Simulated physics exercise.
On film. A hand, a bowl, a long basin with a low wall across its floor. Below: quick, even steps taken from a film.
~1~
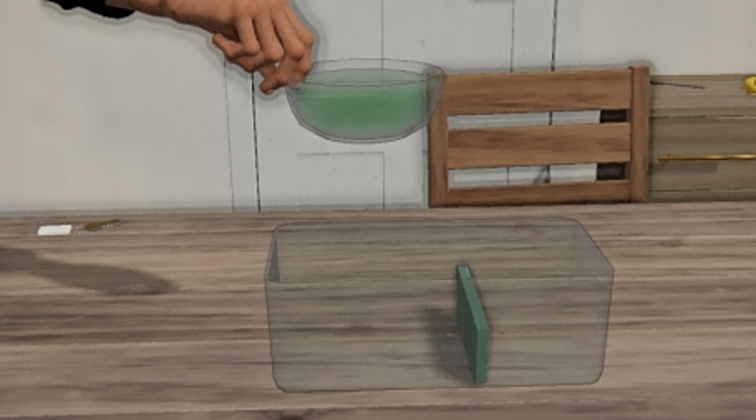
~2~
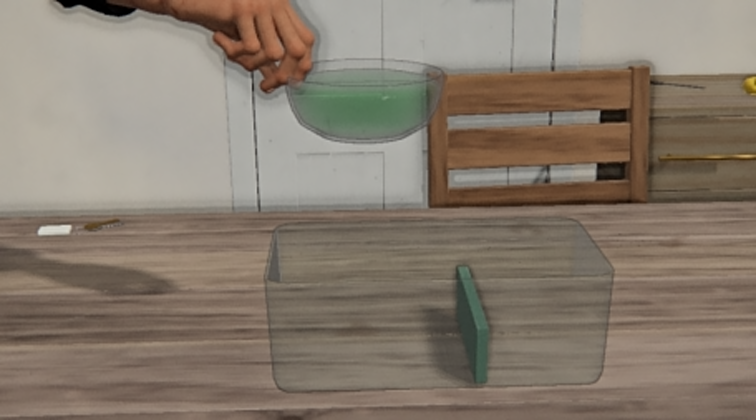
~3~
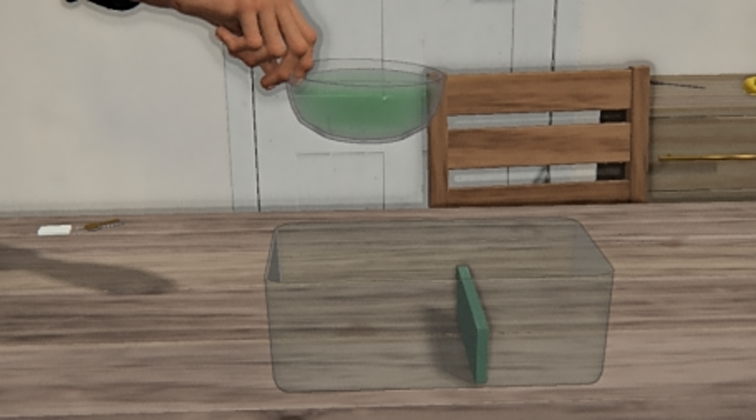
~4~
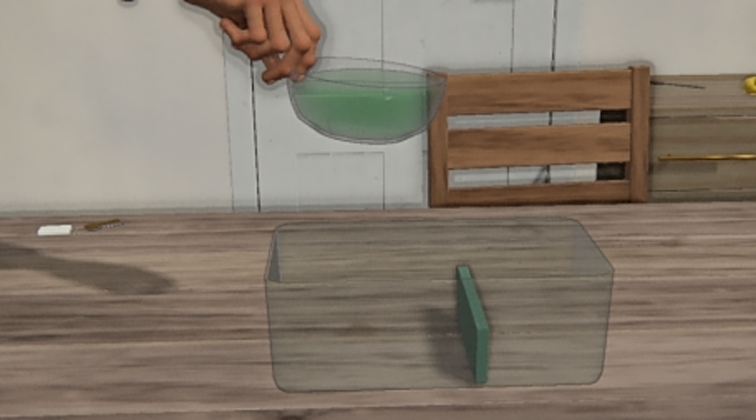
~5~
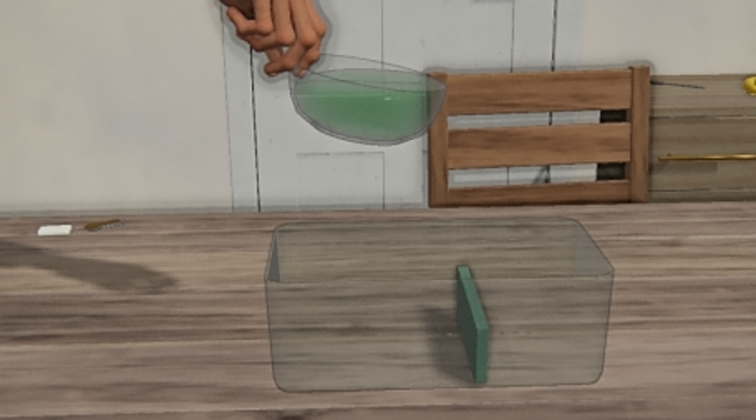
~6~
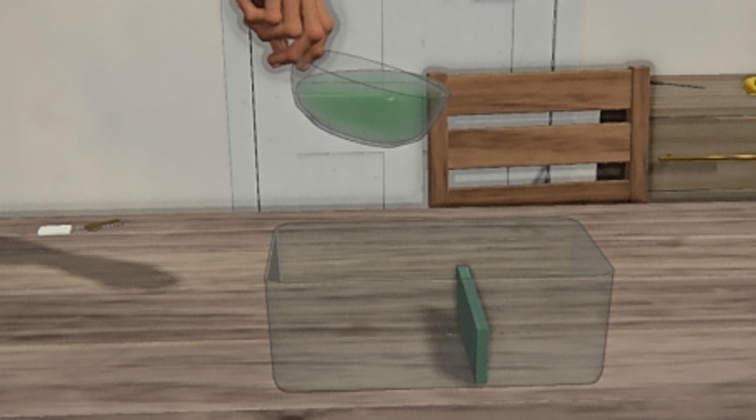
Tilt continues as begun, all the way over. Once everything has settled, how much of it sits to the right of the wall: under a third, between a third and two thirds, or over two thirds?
Over two thirds.
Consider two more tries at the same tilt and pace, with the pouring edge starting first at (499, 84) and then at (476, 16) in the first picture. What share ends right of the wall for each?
90 %, then 85 %.
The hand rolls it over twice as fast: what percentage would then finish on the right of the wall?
I'd estimate about 65 percent ends up there.
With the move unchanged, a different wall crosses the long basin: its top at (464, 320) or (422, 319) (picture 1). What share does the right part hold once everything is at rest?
In order, some 75 and 95 in a hundred.
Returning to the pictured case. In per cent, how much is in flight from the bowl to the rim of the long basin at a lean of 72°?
Roughly 35 percent.
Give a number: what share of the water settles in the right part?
Around 75 percent.
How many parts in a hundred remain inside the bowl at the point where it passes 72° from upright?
I'd put it at some 20 in a hundred.
A moment on, the tilt is 72° and 22 per cent is still to pour, 2 is left of the wall and 41 right of it.
Next, the tilt is 107° and 0 per cent is still to pour, 19 is left of the wall and 77 right of it.
Then the tilt is 115° and 0 per cent is still to pour, 21 is left of the wall and 77 right of it.
Later the tilt is 115° and 0 per cent is still to pour, 21 is left of the wall and 77 right of it.
In the end 21 per cent lies left of the wall, 77 right of it and 1 outside.
